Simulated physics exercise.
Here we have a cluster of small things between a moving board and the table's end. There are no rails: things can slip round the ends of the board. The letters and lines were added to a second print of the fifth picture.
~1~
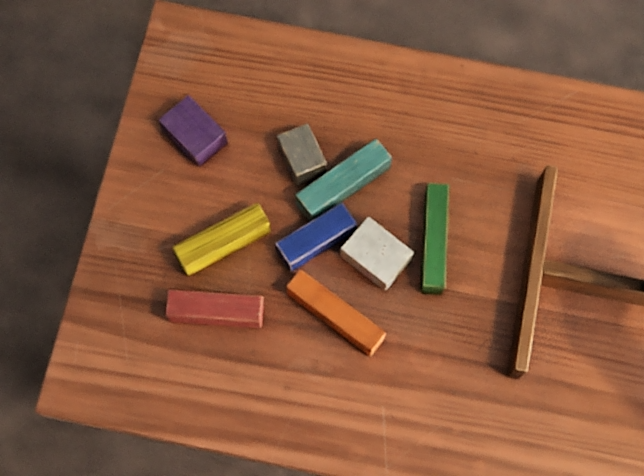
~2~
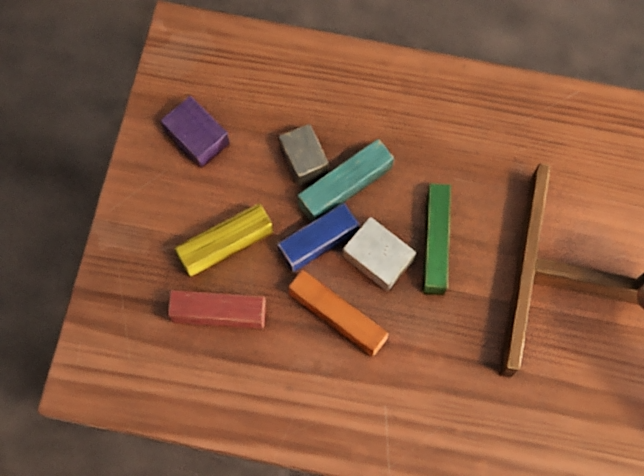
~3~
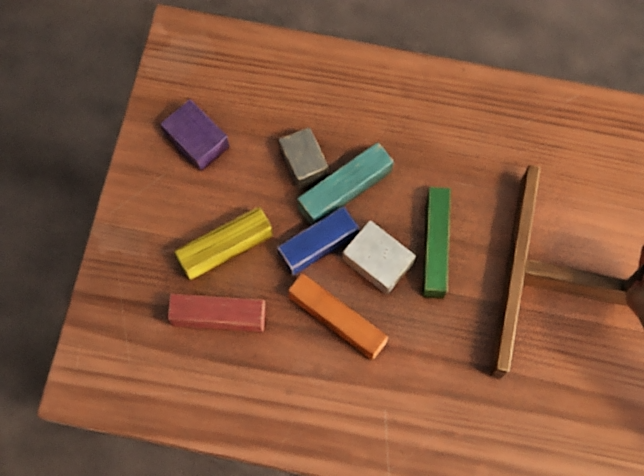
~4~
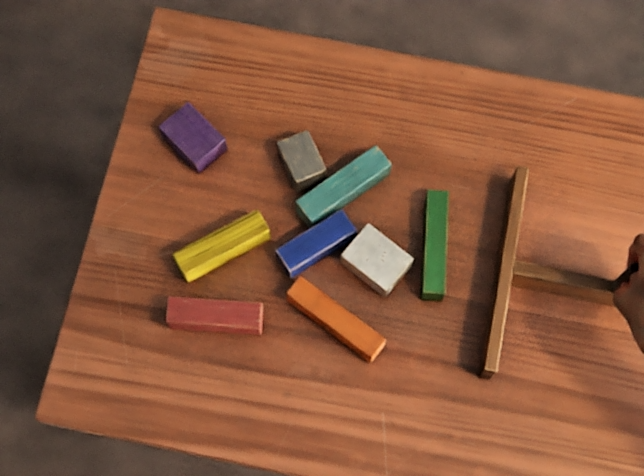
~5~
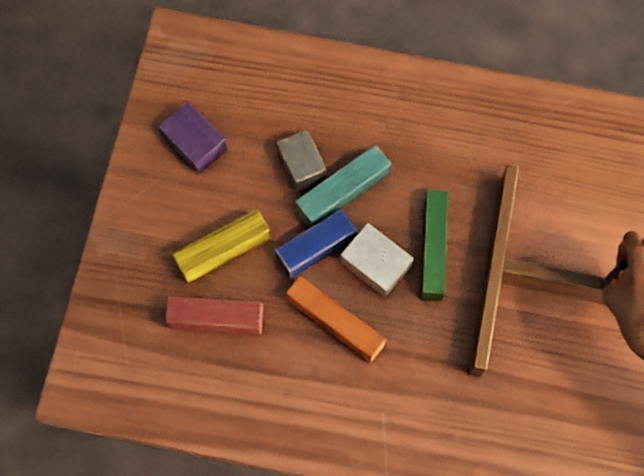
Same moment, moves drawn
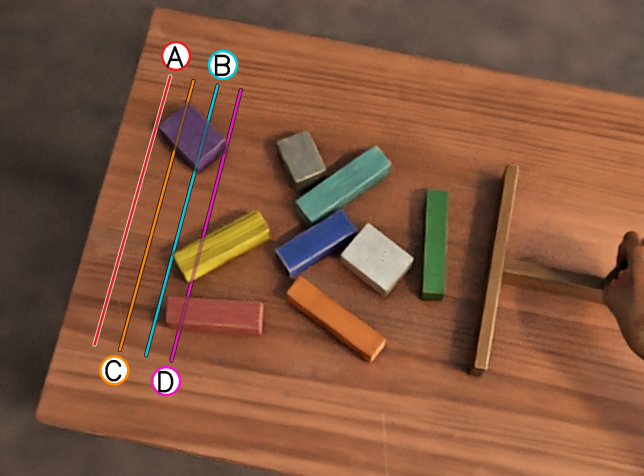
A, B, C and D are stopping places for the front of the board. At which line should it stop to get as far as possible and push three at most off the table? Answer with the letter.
Line C.
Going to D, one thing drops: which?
The yellow stick goes over.
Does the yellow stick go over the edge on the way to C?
By then, yes.
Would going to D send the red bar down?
By then, no.
On the copy, A at (134, 205); B at (183, 214); C at (158, 209); D at (208, 219).
On C. First, board (374, 239); yellow stick (214, 240); grey block (292, 144).
Then, board (252, 214); yellow stick (112, 224); blue stick (147, 218).
Finally, board (158, 196); yellow stick over the edge; blue stick over the edge; three fallen.
By contrast, A drops six; B is within the limit but short; D is within the limit but short.
